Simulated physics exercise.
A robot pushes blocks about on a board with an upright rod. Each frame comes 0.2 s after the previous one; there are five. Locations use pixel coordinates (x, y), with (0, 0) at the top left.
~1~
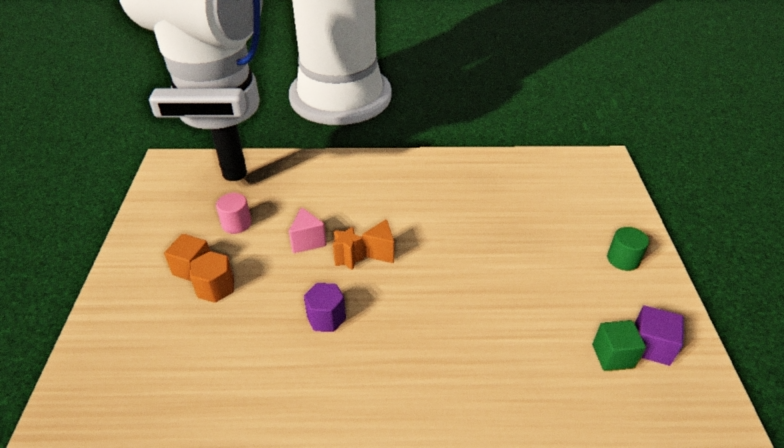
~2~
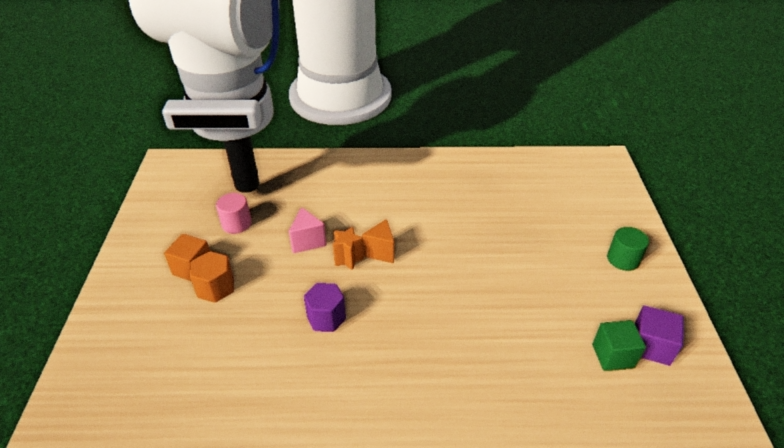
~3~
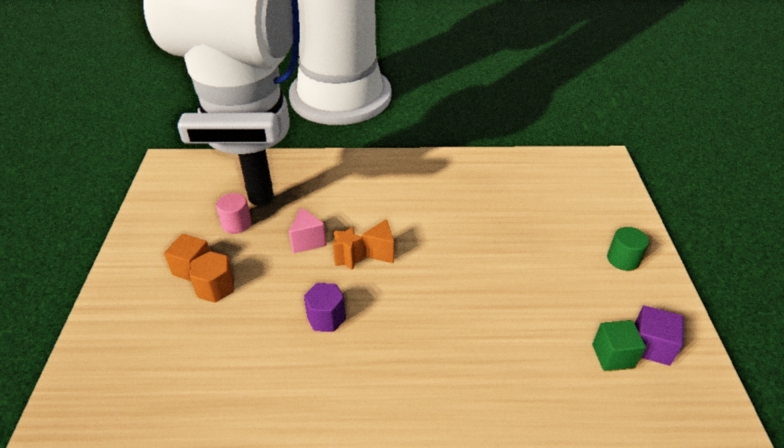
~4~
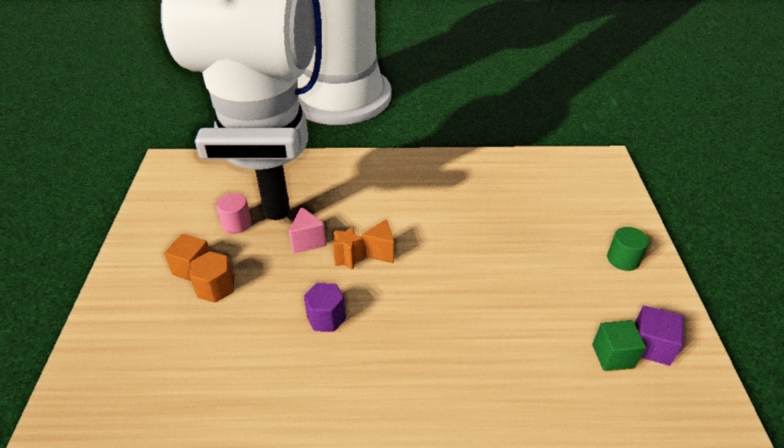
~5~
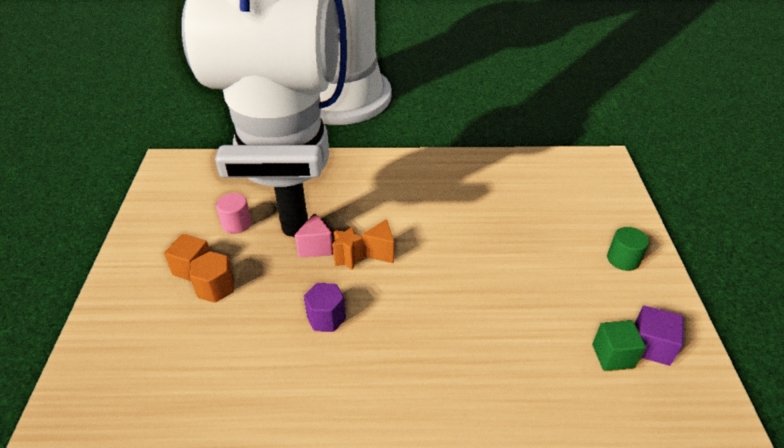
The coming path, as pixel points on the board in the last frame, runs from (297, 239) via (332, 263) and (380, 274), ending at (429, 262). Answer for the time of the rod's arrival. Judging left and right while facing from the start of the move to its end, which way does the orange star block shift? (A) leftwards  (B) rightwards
The one that fits is A, leftwards.
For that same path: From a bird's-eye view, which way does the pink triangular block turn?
Prediction: Clockwise.
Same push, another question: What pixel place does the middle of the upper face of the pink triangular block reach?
About (384, 272).
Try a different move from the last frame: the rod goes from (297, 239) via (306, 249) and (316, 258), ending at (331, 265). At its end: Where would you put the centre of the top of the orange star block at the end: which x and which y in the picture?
Its top face will be centred at roughly (375, 248).
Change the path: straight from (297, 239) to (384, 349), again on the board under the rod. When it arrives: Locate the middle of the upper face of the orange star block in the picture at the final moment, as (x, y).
The middle of the upper face of the orange star block will lie at about (363, 245) in the picture.
What follows on the original path. One third of the way, rod (332, 253); pink triangular block (349, 254), turned 25° clockwise; orange star block (376, 249), turned 60° anticlockwise; orange triangular block (384, 231).
Two thirds of the way, rod (380, 264); pink triangular block (383, 272), turned 50° clockwise; orange star block (410, 250), turned 115° anticlockwise; orange triangular block (384, 230).
At the end, rod (429, 251); pink triangular block (384, 272), turned 50° clockwise; purple six-sided block not moved; orange star block (458, 246), turned 70° anticlockwise; orange triangular block (386, 230), turned 25° anticlockwise.
